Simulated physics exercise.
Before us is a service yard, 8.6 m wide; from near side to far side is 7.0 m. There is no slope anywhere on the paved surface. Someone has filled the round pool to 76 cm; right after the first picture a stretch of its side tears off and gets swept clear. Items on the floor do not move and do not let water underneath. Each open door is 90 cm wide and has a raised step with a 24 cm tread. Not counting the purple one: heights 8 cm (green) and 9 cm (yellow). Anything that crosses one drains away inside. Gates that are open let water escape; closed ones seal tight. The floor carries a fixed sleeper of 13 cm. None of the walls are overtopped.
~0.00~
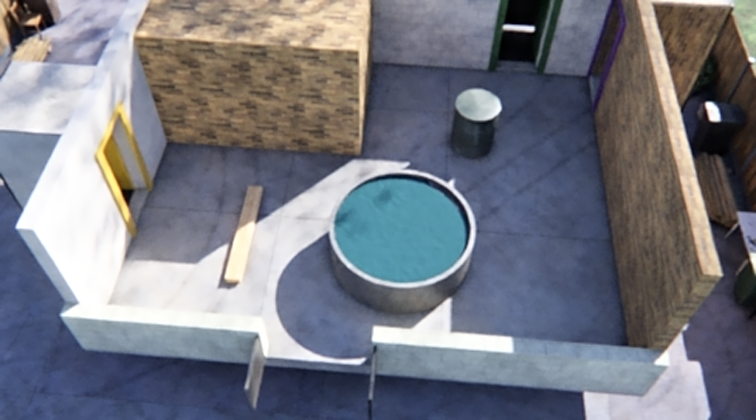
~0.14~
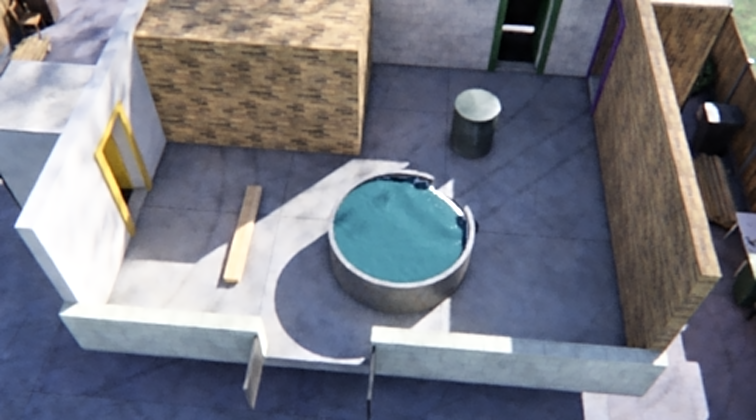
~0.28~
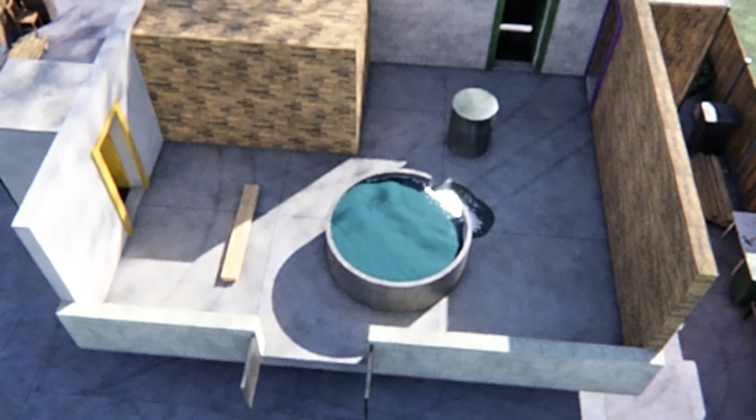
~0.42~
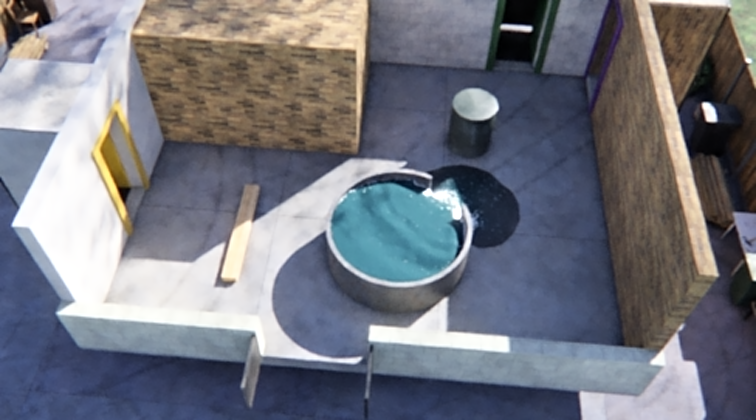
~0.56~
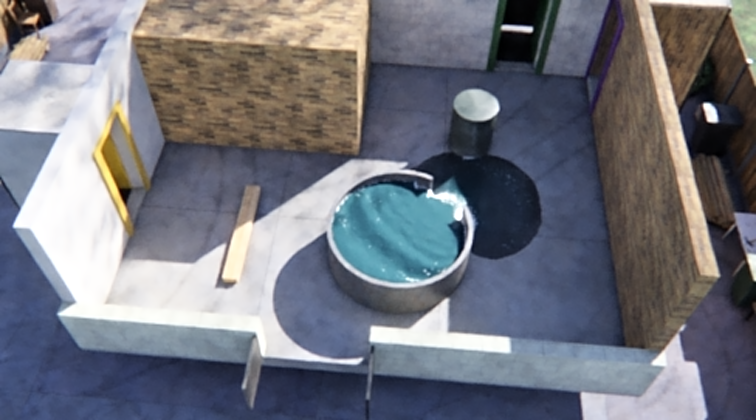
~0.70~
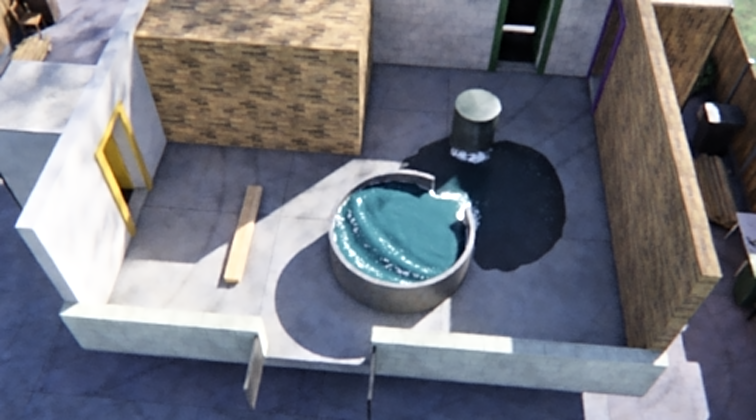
Water burst through a gap in the far side of the round pool and spread in a widening dark patch across the paved yard, reaching the gray barrel while ripples crossed the pool.
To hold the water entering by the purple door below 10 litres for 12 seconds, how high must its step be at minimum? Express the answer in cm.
It must be at least roughly 28 cm high.
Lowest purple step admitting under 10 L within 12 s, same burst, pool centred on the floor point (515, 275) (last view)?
You'd need some 28 cm.
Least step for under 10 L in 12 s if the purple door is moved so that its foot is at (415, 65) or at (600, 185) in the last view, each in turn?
16 and 22 cm.
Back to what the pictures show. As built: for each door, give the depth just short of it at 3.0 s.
Lab note, cm: Green 10; yellow 0; purple 23.
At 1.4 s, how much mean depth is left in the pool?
Mean depth: Approx. 56 cm.
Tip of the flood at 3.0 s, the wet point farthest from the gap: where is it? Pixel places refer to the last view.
Look about (583, 81) in the last picture.
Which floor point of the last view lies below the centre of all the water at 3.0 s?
Around (460, 203).
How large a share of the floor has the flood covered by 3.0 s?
40 %.
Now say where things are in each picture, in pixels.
Still water, 76 cm deep, in the round pool at (402, 228); the purple door at (603, 58) is dry, in the first picture.
The front is at a hidden place, 0.4 m from the gap on the far side; 0.3 m2 of floor is wet, 76 cm left at the back, in the second picture.
The gap is on the far side, the front 0.8 m out at (485, 209); the back of the round pool holds 76 cm, in the third picture.
Water pours out on the far side and has run 1.4 m, to (508, 193); about 7 cm deep outside, 76 cm at the back, in the fourth picture.
Water pours out on the far side and has run 1.9 m, to (523, 176); about 5 cm deep outside, 76 cm at the back, in the fifth picture.
The gap is on the far side, the front 2.5 m out at (542, 159); the back of the round pool holds 73 cm; the purple door at (603, 59), 4.7 m from the gap, is still 2.2 m from the nearest water, in the sixth picture.
After 1.4 s water covers 25 % of the floor, deepest (41 cm) near (456, 223); it has not reached the purple door.
After 3.0 s water covers 40 % of the floor, deepest (36 cm) near (575, 80); 23 cm at the purple door, 12 litres in over its 21 cm step.
After 12.0 s water covers 85 % of the floor, deepest (12 cm) near (599, 196); 11 cm at the purple door, 41 litres in over its 21 cm step.
At the purple door as built, the water arrived by 1.5 s and peaked near 26 cm at 3.2 s.
Run again over the same 12 s with other heights there, 21 litres in over 24.5 cm, 3 litres over 33 cm. The limit of 10 litres is kept from about 28 cm up.
